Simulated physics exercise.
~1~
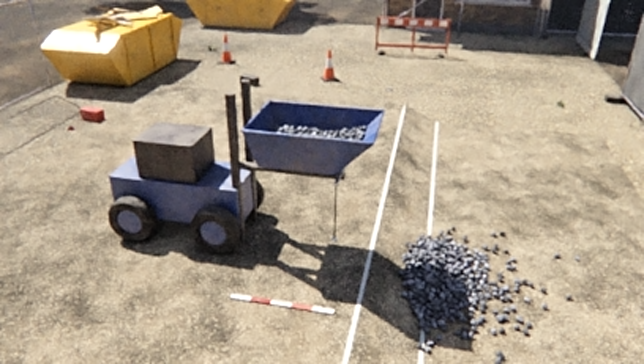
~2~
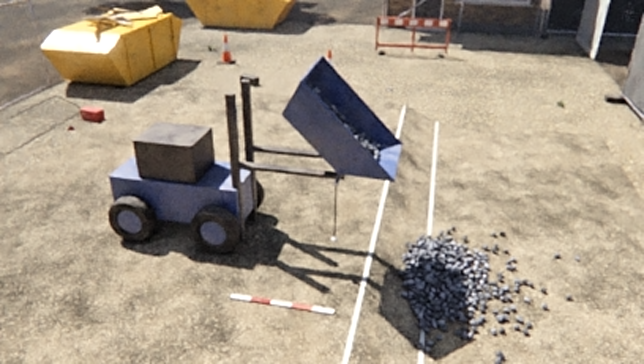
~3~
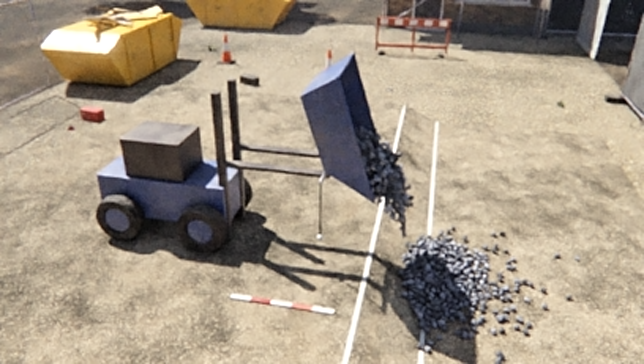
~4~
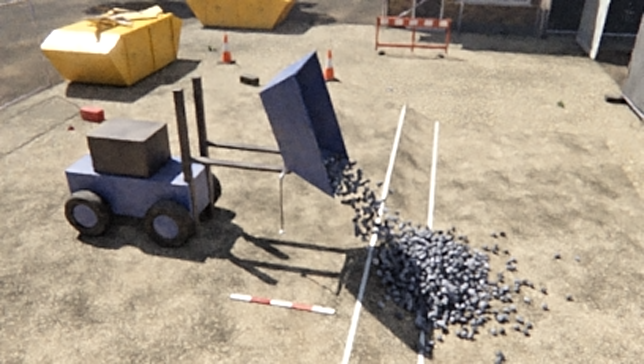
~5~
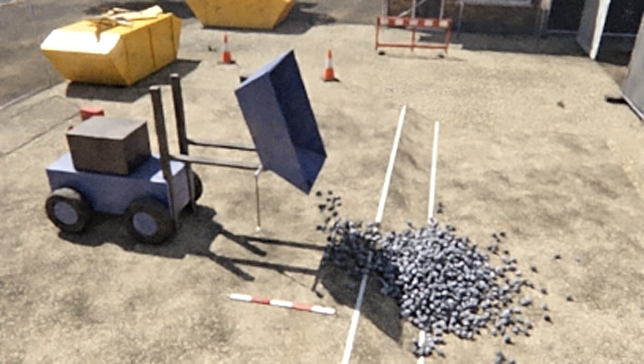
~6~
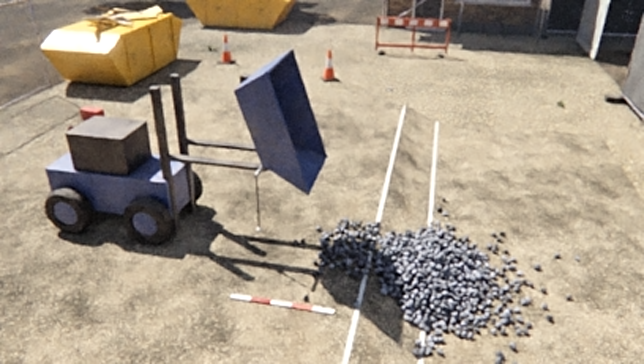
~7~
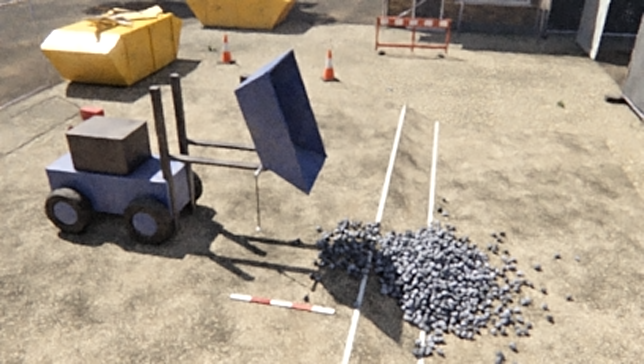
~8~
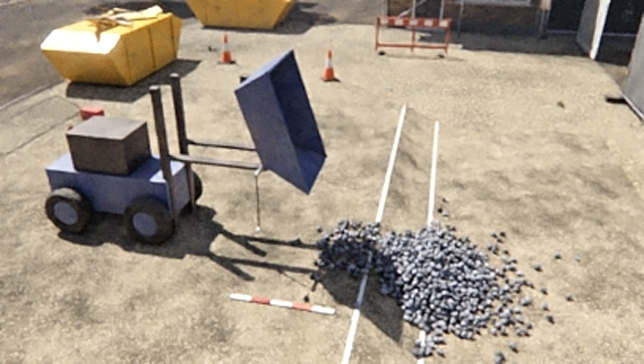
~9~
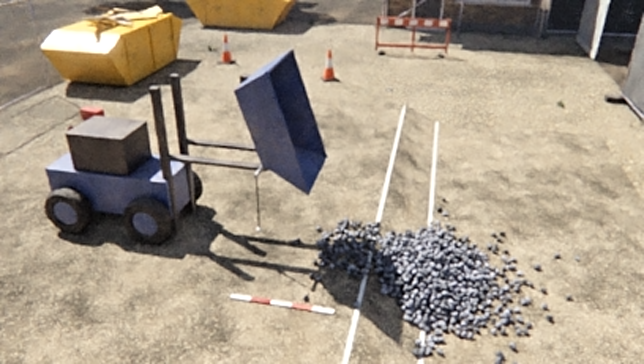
In a sunlit yard with yellow skips, orange cones and a striped barrier behind, a blue fork truck holds up a blue skip of grey crushed stones beside a loose heap lying near two white lines. The skip tips forward to the right, and its stones slide down toward the lower lip. It tilts steeper still as the truck begins backing to the left, and the stones pour out. They land on the heap and trail leftward across the nearer line. The truck stops with its skip empty and still steeply tipped, and the broader, longer heap lies still.
